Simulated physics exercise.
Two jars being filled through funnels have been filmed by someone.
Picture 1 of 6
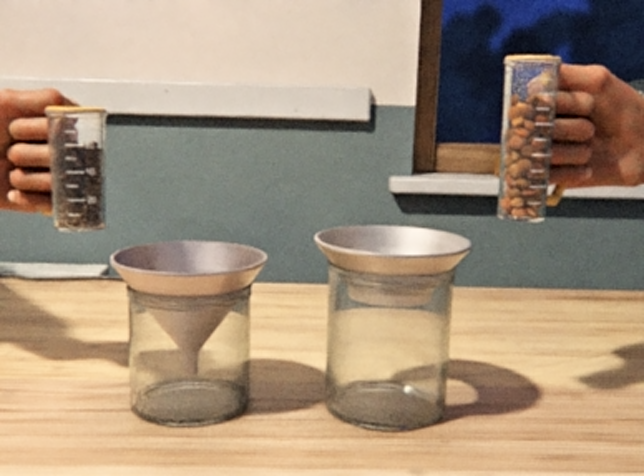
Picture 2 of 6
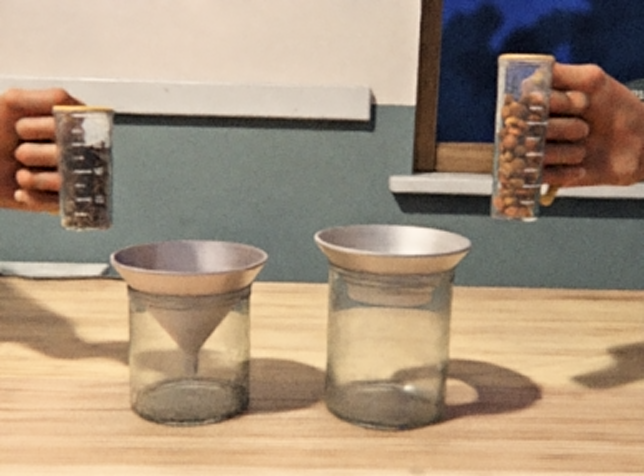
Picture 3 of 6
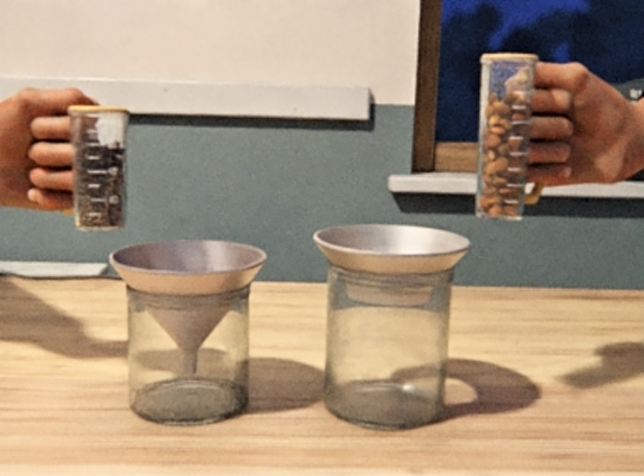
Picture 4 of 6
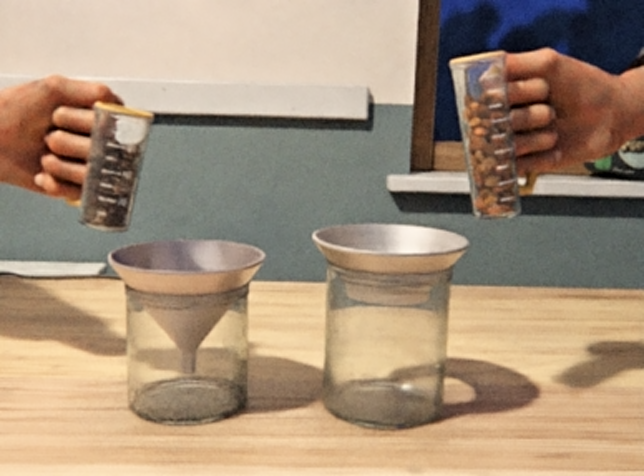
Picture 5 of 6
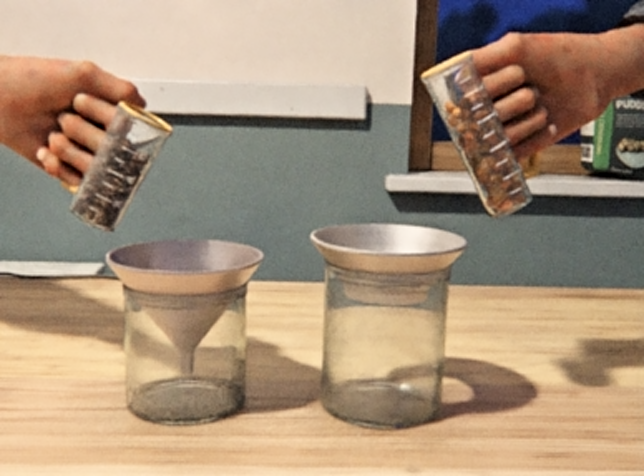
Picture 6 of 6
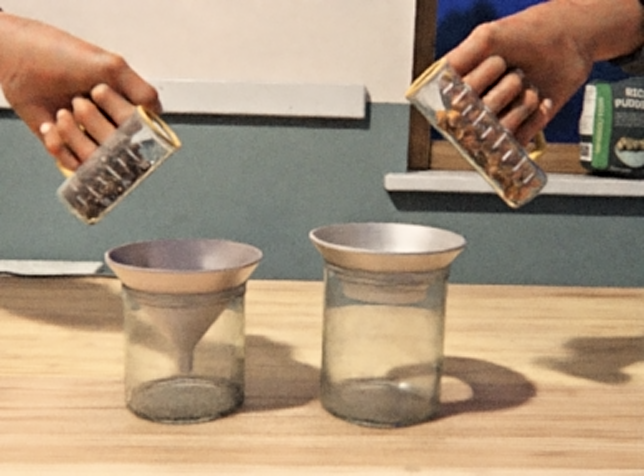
Two hands holding clear, marked cups move inward above a pale wooden table, seen from the front against a blue-green wall and a window's corner. The left cup holds small dark pieces and the right one tan-brown bits, above two glass jars topped with metallic funnels. Upright at first, both cups then tilt steadily inward, while a green container comes into view on the sill at right.
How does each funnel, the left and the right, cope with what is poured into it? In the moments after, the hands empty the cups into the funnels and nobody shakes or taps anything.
As I see it, left: Obstructed, right: Unobstructed.
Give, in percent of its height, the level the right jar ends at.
15 %, roughly.
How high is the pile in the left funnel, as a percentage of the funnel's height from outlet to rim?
Around 70 per cent.
Then, 0.34 s past the last view, left, all still in the cup; right, all still in the cup.
Then, 0.64 s past the last view, left, nearly all still in the cup, a small part in or over the funnel; right, all still in the cup.
Then, 0.89 s past the last view, left, about a third still in the cup, about two thirds in or over the funnel, a stray few down in the jar; right, most still in the cup, about a quarter in or over the funnel, a small part down in the jar.
Finally, left, nearly all stuck in the funnel, a stray few down in the jar; right, all down in the jar.
